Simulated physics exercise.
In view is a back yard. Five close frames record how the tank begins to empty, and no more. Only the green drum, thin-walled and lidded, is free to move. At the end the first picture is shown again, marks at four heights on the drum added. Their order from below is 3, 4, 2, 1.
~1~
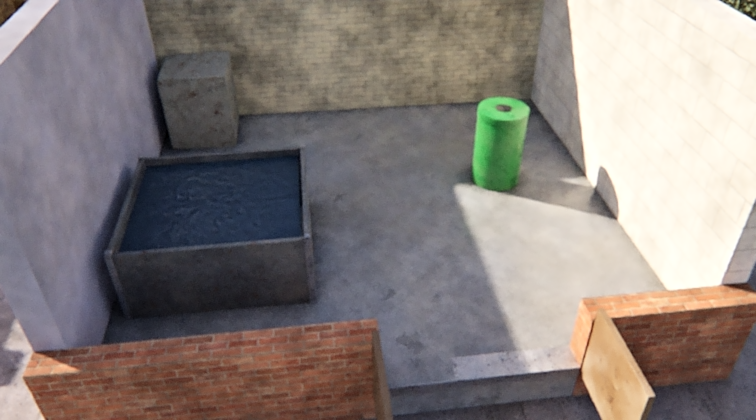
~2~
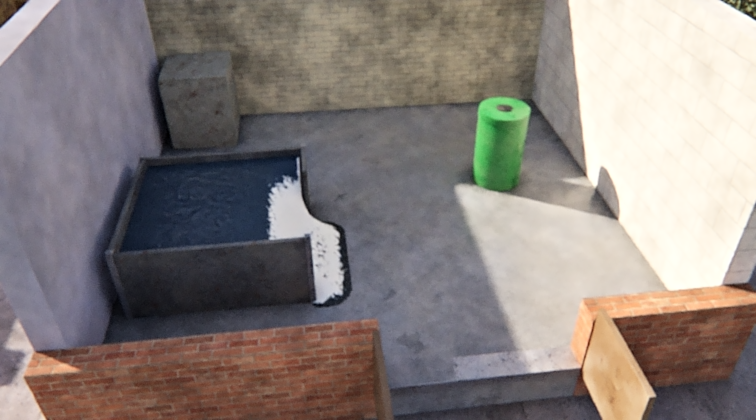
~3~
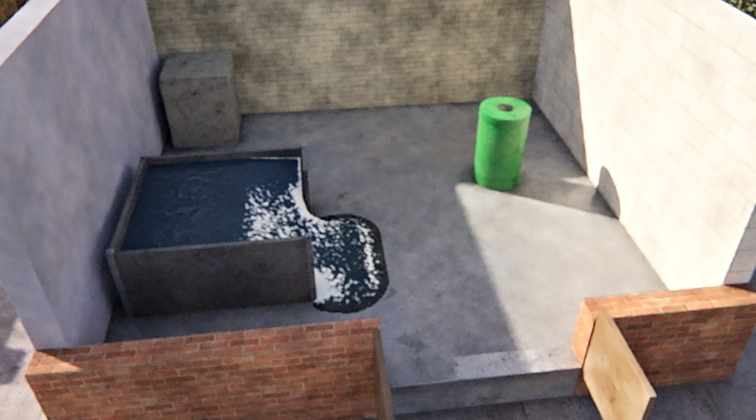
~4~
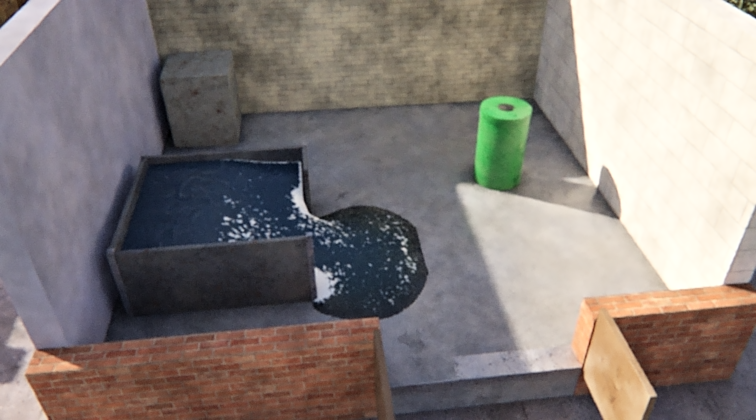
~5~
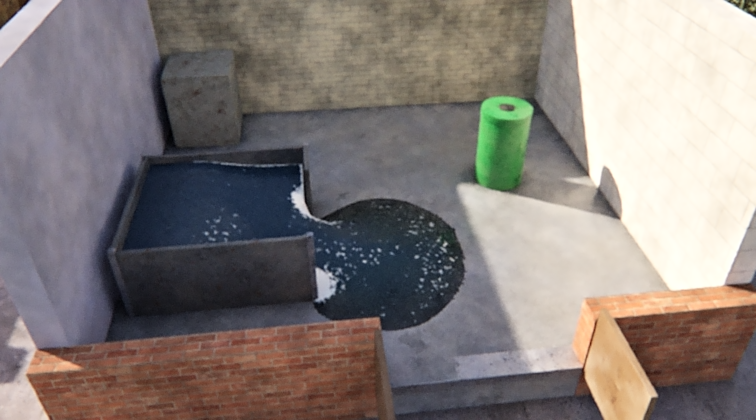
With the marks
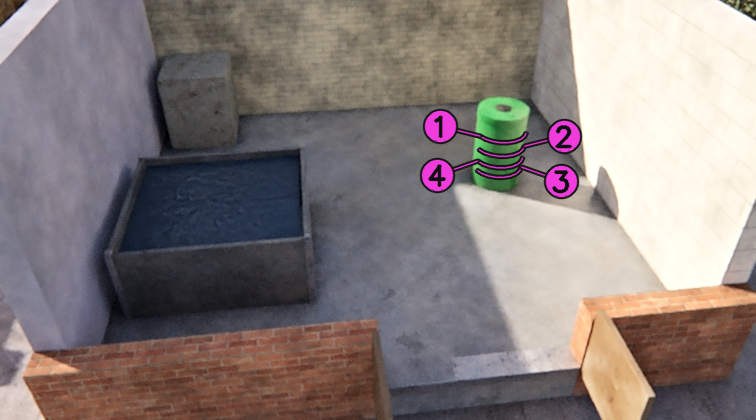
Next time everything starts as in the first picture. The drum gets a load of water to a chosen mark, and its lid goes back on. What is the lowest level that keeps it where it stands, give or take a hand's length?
Choose 3.
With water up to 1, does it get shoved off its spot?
No.
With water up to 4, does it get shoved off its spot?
No, that is safe.
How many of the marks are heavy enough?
All four.
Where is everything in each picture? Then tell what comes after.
In the first picture, lid of the green drum at (503, 109); tank full, its middle at (218, 202); open gate at (480, 312).
In the second picture, 2 % of the ground wet, in view closest to the drum at (326, 225).
In the third picture, 4 % of the ground wet, in view closest to the drum at (364, 225).
In the fourth picture, 7 % of the ground wet, in view closest to the drum at (408, 230).
In the fifth picture, lid of the green drum at (506, 108); 11 % of the ground wet, in view closest to the drum at (438, 224).
On the marked copy, 1 at (508, 142); 2 at (506, 156); 3 at (503, 177); 4 at (504, 167); from the bottom up 3, 4, 2, 1.
With 1, it does not move.
With 2, it does not move.
With 3, it does not move.
With 4, it does not move.
